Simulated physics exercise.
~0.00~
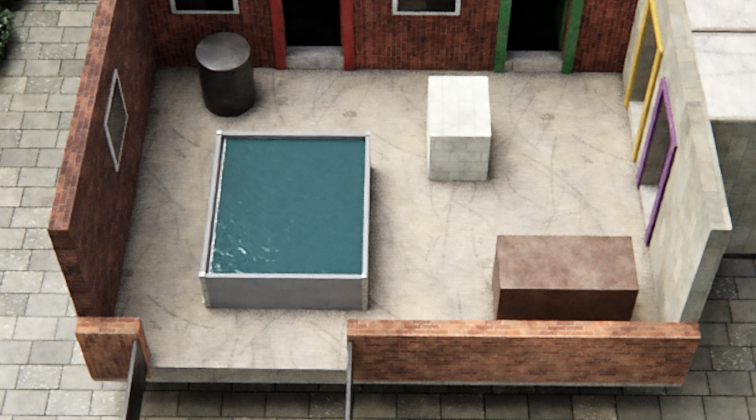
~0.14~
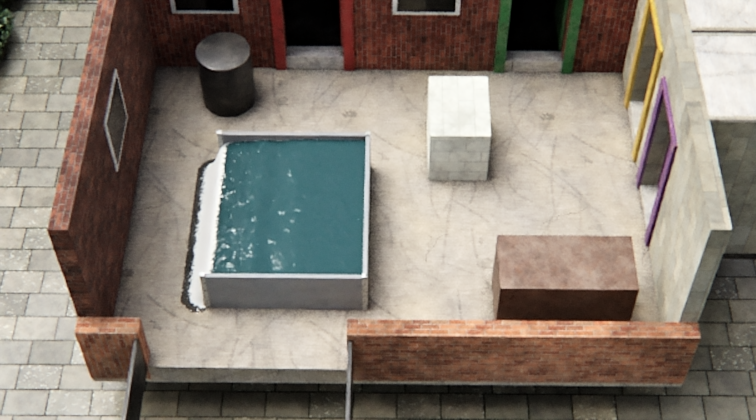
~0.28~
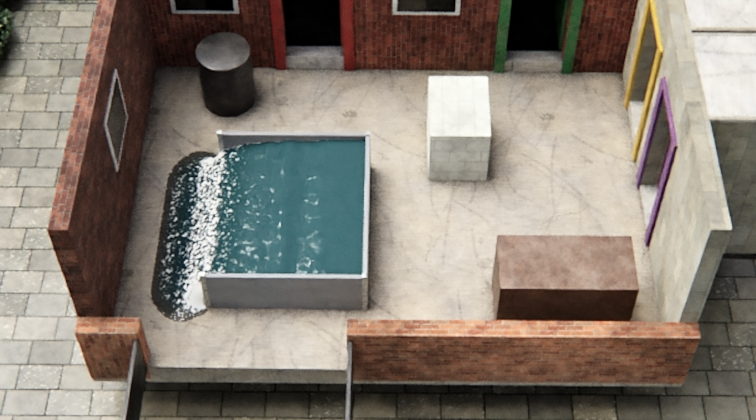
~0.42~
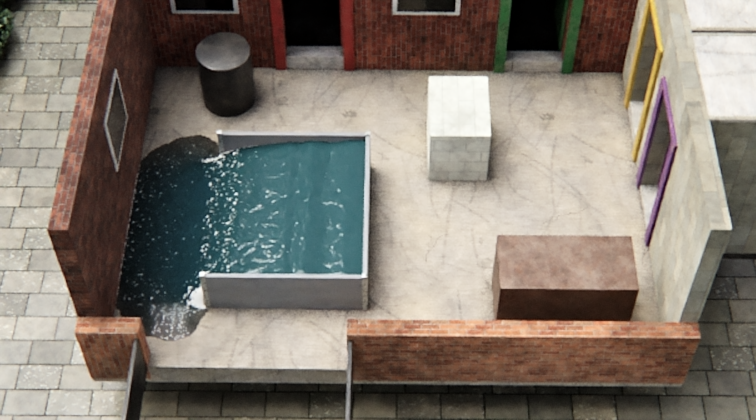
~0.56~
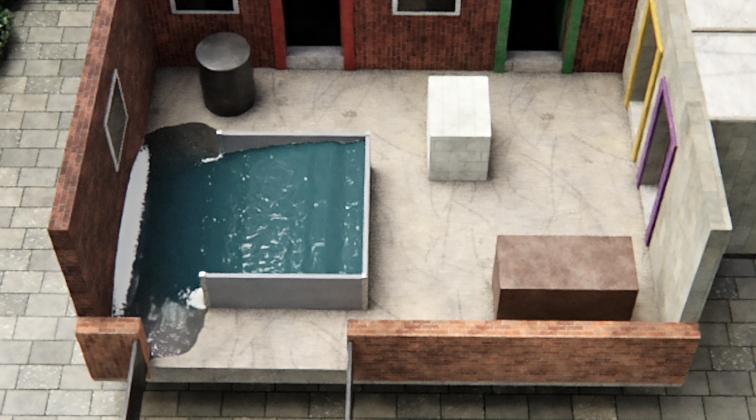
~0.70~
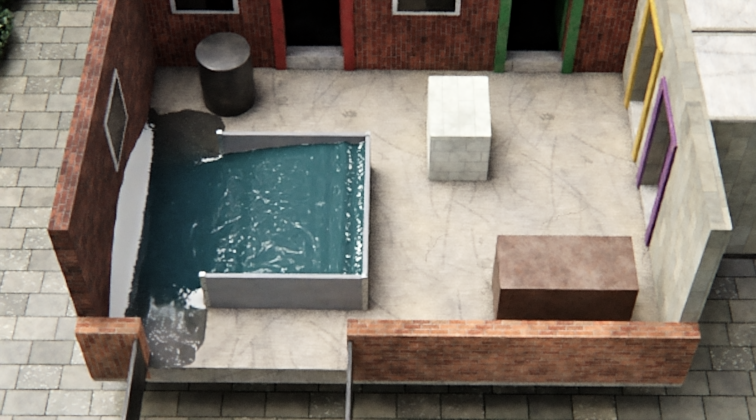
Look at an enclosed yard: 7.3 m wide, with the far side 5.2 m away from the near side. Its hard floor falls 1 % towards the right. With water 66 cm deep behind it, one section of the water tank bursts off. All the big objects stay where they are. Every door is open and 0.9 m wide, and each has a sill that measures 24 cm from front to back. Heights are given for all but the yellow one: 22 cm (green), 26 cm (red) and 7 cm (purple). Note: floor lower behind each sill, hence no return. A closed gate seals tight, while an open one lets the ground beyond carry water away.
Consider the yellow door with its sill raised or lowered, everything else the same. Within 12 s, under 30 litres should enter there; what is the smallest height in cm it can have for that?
Around 7.5 cm.
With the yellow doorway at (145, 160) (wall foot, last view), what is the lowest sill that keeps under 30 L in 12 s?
You'd want it roughly 30 cm high.
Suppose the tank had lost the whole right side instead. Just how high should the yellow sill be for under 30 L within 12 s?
In that case you'd want it roughly 12.0 cm high.
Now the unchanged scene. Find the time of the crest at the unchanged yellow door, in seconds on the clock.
About 7.0 seconds.
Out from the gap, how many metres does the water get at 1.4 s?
About 3.4 metres out.
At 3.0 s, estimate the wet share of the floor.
Close to 45 per cent of it is wet.
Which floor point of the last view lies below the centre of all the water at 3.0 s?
Centre of the water: Approx. (225, 209) px.
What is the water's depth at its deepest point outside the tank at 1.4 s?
Max depth: About 58 cm.
After 1.4 s water covers 20 % of the floor, deepest (58 cm) near (109, 350); it has not reached the yellow door.
After 3.0 s water covers 45 % of the floor, deepest (43 cm) near (191, 73); it has not reached the yellow door.
After 12.0 s water covers 95 % of the floor, deepest (11 cm) near (200, 90); 8 cm at the yellow door, 0 litres in over its 19 cm sill.
At the yellow door as built, the water arrived by 4.5 s and peaked near 12 cm at 7.2 s.
With a sill of 7 cm, 40 litres would have come in within the 12 s; with 9.5 cm, 11 litres. So under 30 litres takes about 7.5 cm.
